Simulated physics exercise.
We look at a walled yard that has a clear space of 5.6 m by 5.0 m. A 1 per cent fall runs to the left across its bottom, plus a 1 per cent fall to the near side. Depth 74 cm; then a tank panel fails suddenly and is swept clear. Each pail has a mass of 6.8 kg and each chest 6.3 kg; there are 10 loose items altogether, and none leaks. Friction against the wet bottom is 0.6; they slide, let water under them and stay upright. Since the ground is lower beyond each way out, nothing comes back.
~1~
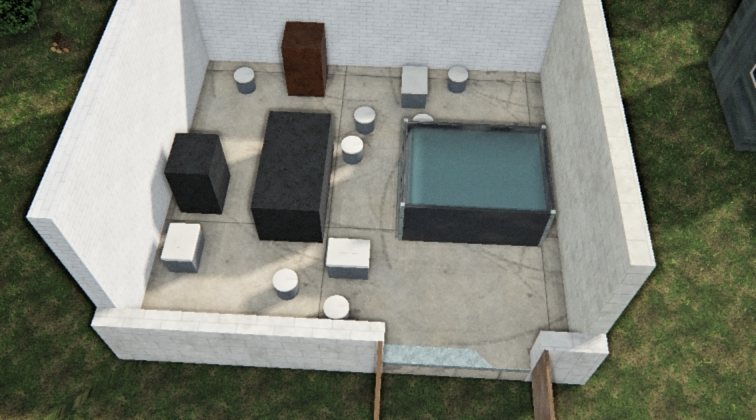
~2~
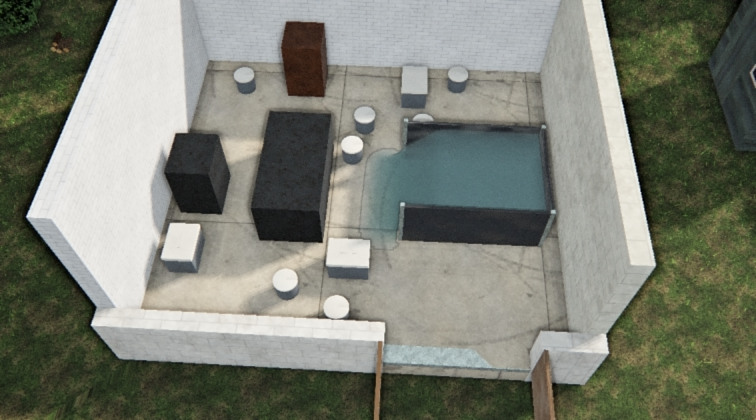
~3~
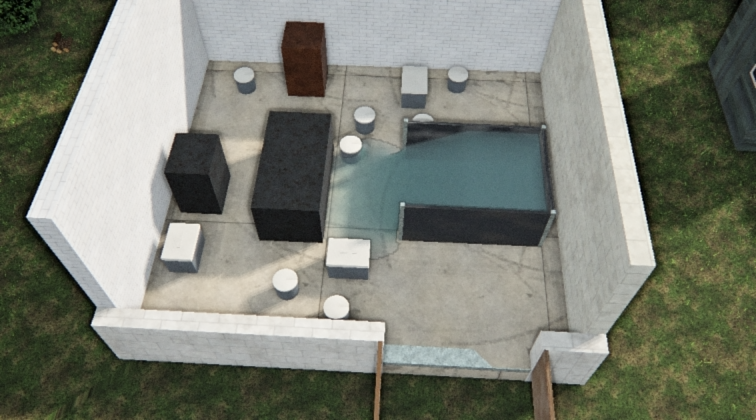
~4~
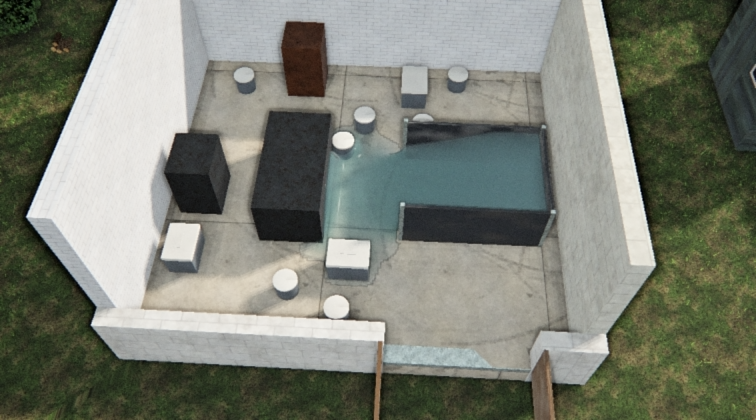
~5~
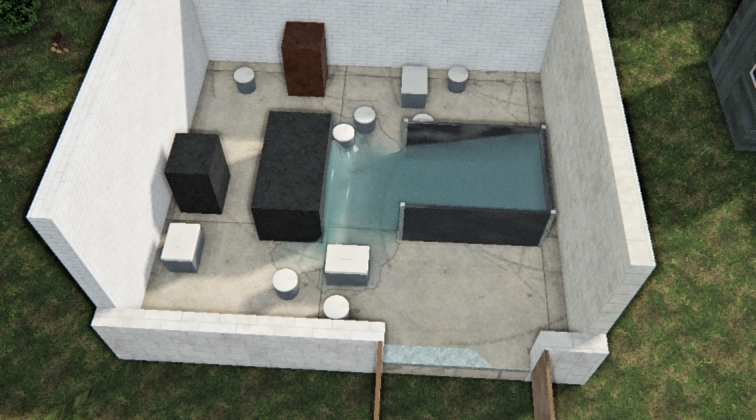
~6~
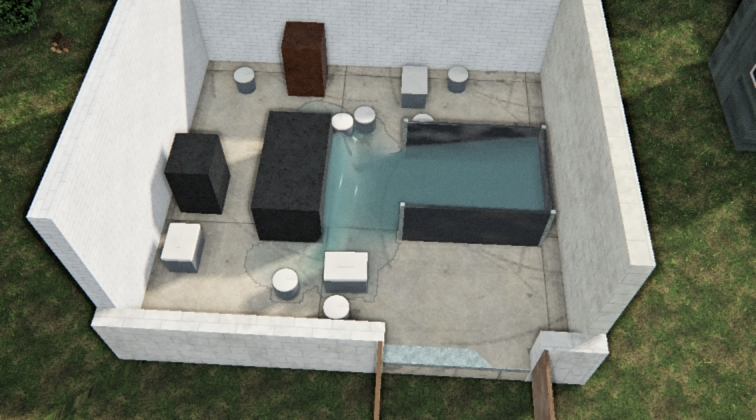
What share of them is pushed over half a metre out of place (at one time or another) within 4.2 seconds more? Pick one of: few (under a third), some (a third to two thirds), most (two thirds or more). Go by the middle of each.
Most.
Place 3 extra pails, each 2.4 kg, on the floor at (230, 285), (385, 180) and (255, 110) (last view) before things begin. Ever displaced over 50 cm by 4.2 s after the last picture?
The first comes out beyond the limit, the second beyond the limit, the third beyond the limit.
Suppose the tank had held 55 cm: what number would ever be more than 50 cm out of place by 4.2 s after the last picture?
Then 8 of them.
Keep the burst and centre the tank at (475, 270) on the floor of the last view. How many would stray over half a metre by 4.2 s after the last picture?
That would give 8.
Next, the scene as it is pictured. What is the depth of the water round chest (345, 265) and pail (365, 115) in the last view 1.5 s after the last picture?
Some 9 cm at the first, some 13 cm at the second.
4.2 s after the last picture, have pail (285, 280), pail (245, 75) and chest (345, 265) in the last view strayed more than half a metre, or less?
First exceeding it, second falling below it, third exceeding it.
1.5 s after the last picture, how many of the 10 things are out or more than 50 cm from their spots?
By that point, 4.
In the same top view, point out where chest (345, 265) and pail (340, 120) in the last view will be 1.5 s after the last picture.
I'd say close to (417, 300) and close to (368, 63).
Then, 0.4 s after the last picture 1 of 10 are over 50 cm from their spots; 0 afloat.
Then, 1.5 s after the last picture 4 of 10 are over 50 cm from their spots; 5 afloat.
Then, 2.8 s after the last picture 8 of 10 are over 50 cm from their spots; 4 afloat.
Then, 4.2 s after the last picture 8 of 10 are over 50 cm from their spots, and 8 have been at some point; 4 afloat.
